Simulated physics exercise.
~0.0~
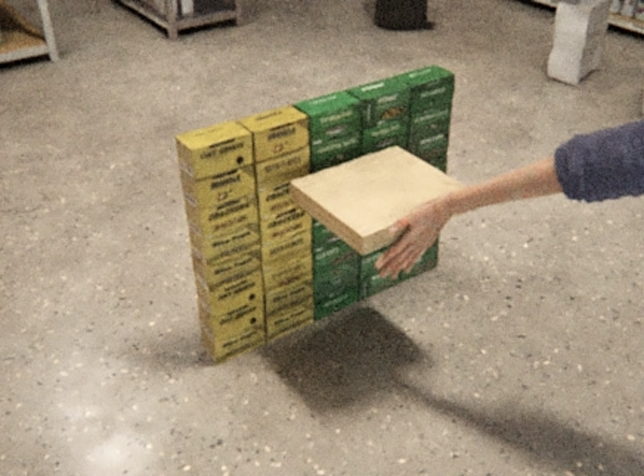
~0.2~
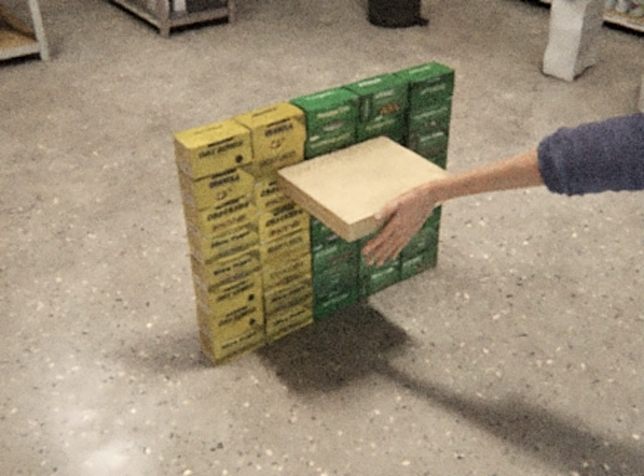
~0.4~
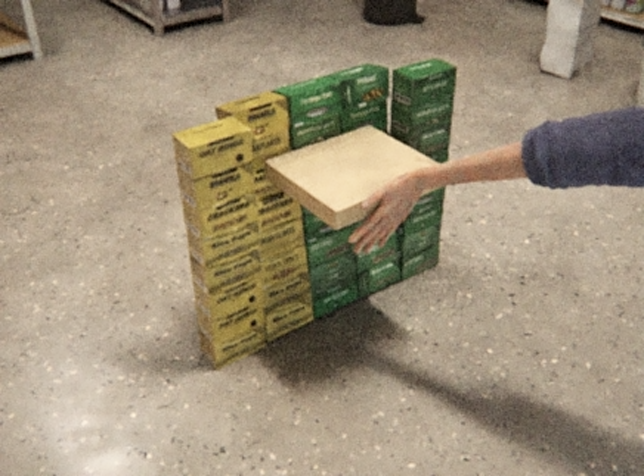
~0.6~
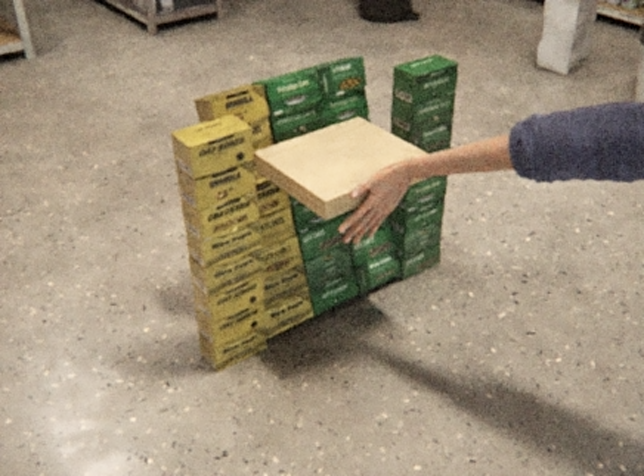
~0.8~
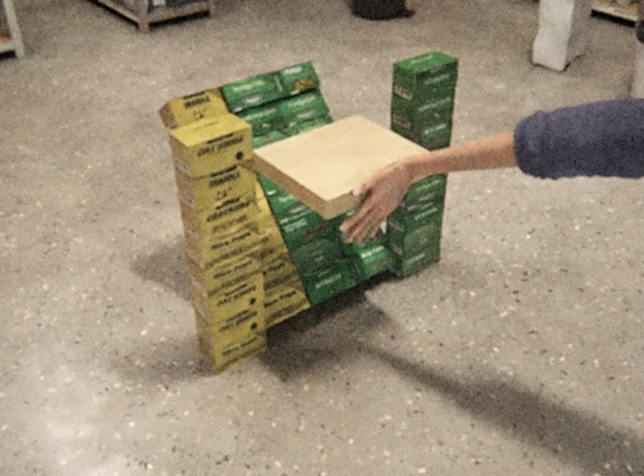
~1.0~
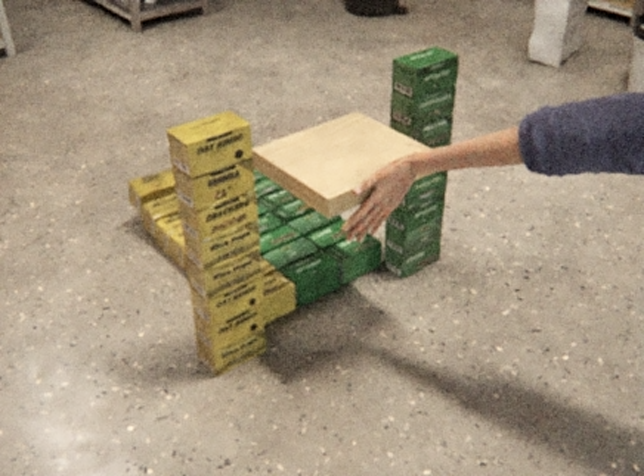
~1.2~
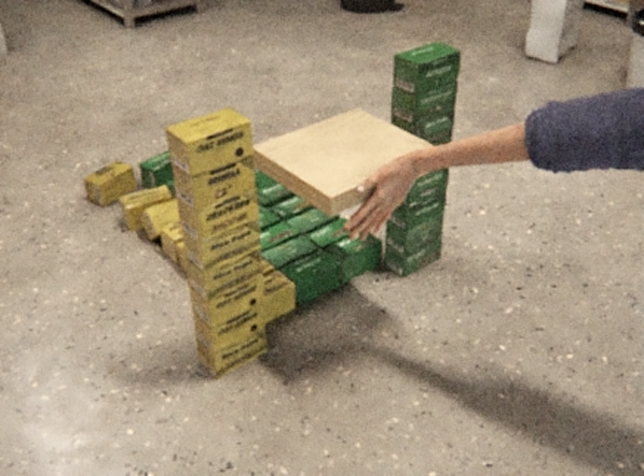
A hand pushed a flat wooden block against a wall of stacked yellow and green packets, and the middle part leaned back and toppled flat onto the floor, leaving a yellow column and a green column standing at either end.
